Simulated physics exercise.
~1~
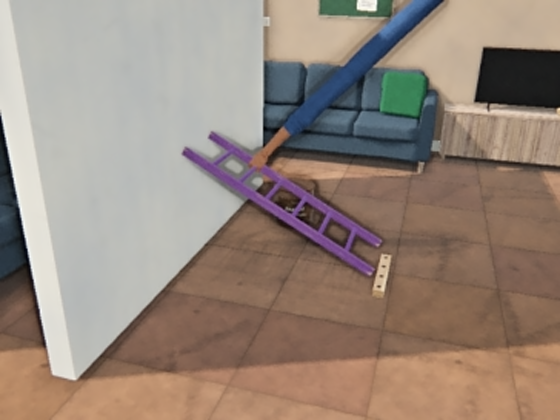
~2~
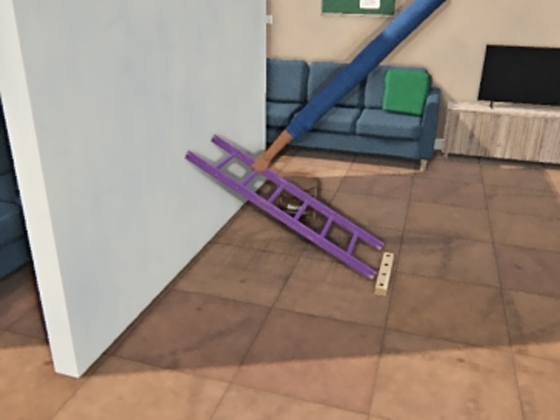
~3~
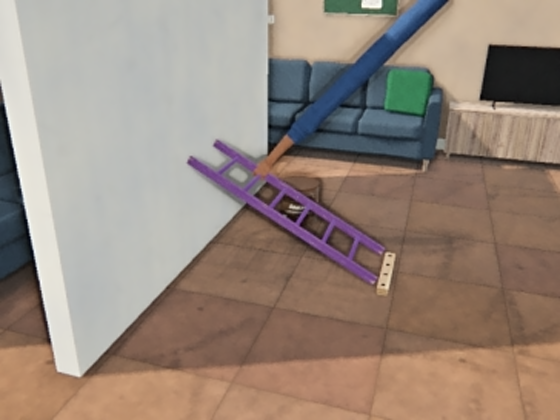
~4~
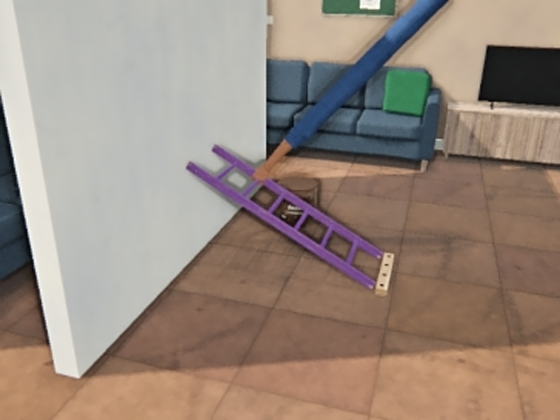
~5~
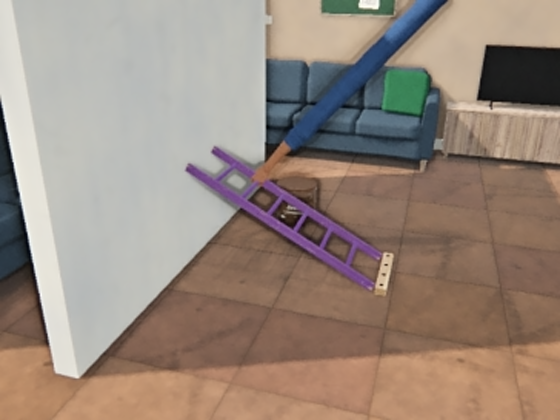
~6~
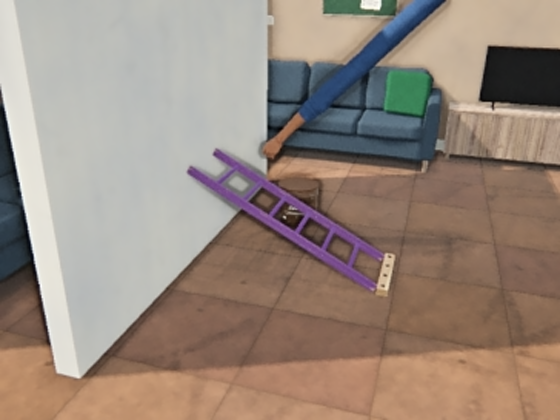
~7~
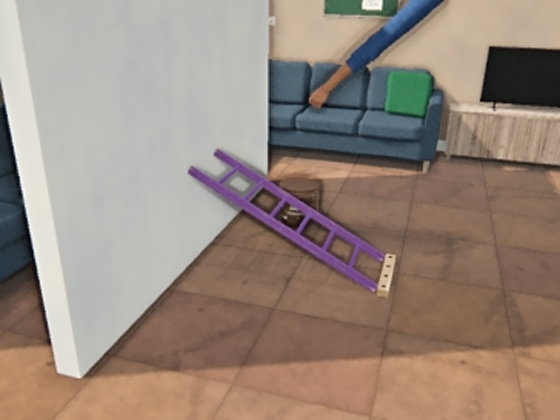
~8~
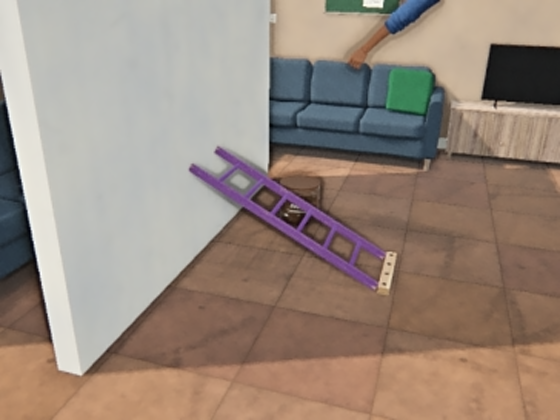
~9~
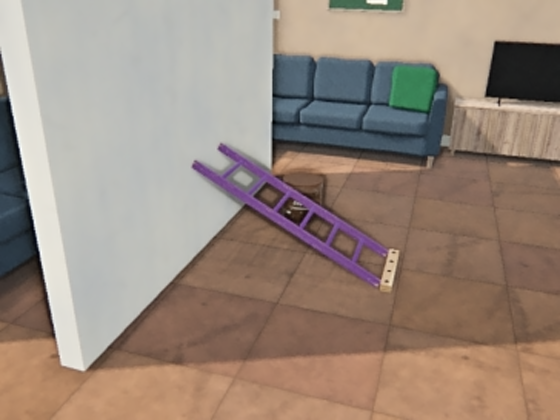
A purple ladder being lowered slightly by a hand against a pale wall, its foot at a batten, and staying leaning once released.
